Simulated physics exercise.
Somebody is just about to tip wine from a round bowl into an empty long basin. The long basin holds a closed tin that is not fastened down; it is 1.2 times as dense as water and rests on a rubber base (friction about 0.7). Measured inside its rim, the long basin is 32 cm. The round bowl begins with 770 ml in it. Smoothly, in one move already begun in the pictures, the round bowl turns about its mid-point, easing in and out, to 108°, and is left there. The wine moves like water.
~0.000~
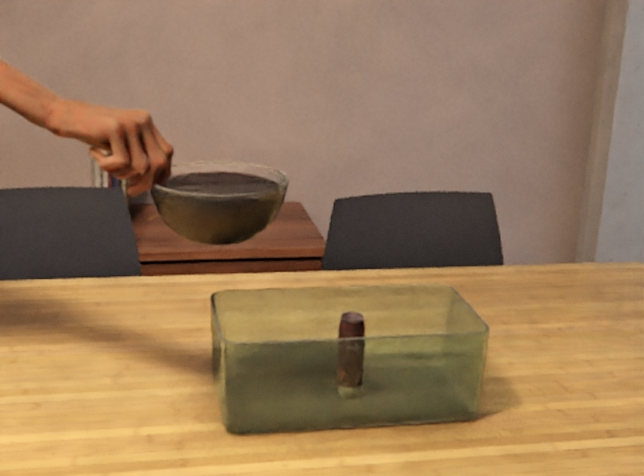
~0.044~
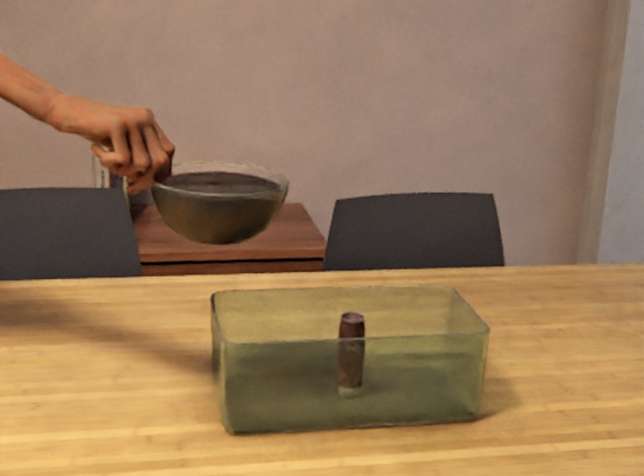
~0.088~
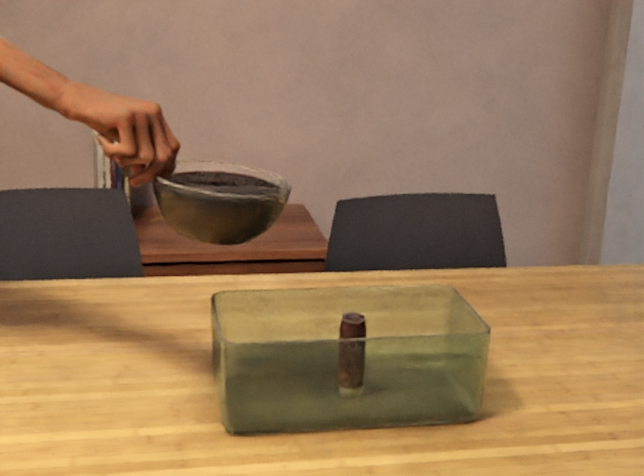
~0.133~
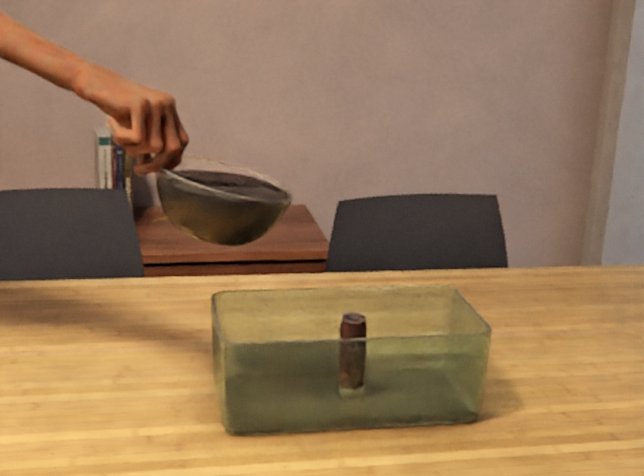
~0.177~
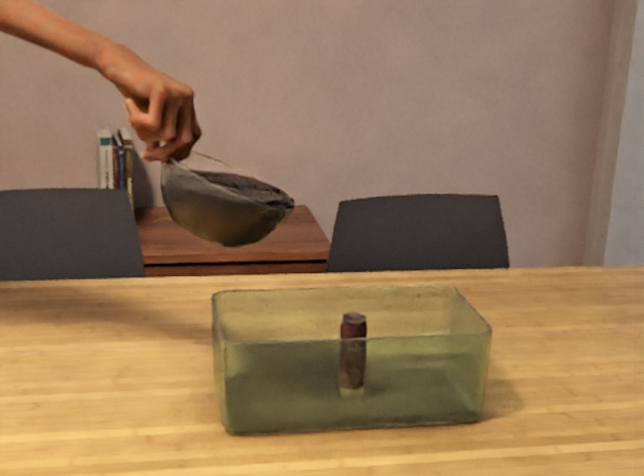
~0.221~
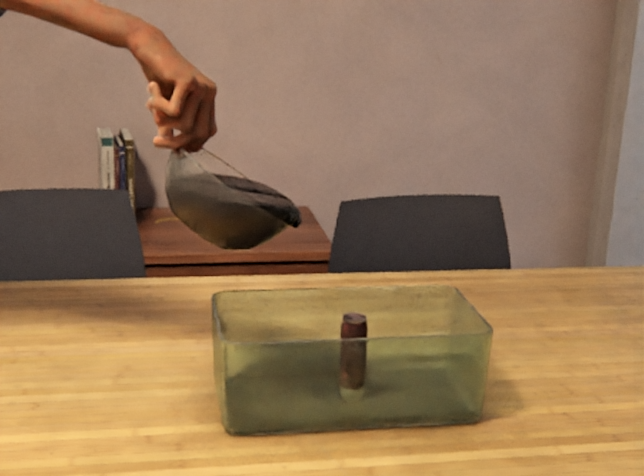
On a wooden table in a room with dark chairs, a greenish glass basin holds a small dark cylinder, while a hand grips a round glass bowl of dark liquid above and to the left. The hand rises and tilts the bowl rightward, and the liquid slides to its lower rim.
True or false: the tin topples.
True.
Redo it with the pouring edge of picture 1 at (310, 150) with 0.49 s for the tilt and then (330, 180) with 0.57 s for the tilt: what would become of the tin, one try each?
Try 1: Tipped over; try 2: Still standing.
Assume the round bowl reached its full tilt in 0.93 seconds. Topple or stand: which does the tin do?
The tin would stay balanced.
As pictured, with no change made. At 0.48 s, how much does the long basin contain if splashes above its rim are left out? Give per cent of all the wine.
Near 62 in a hundred.
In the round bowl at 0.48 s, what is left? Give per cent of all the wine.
Roughly 6 percent.
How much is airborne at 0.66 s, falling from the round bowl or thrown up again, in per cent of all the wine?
2 per cent, roughly.
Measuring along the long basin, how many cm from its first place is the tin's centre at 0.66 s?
Close to 2 cm.
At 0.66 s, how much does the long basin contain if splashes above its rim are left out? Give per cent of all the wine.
Some 98 per cent.
After 0.48 s the tilt is 101° and 6 per cent is still to pour; the tin stands where it began.
After 0.66 s the tilt is 108° and 0 per cent is still to pour; the tin leans 15°.
After 0.86 s the tilt is 108° and 0 per cent is still to pour; the tin leans 23°.
After 1.07 s the tilt is 108° and 0 per cent is still to pour; the tin lies on its side.
In the end the tin lies on its side.
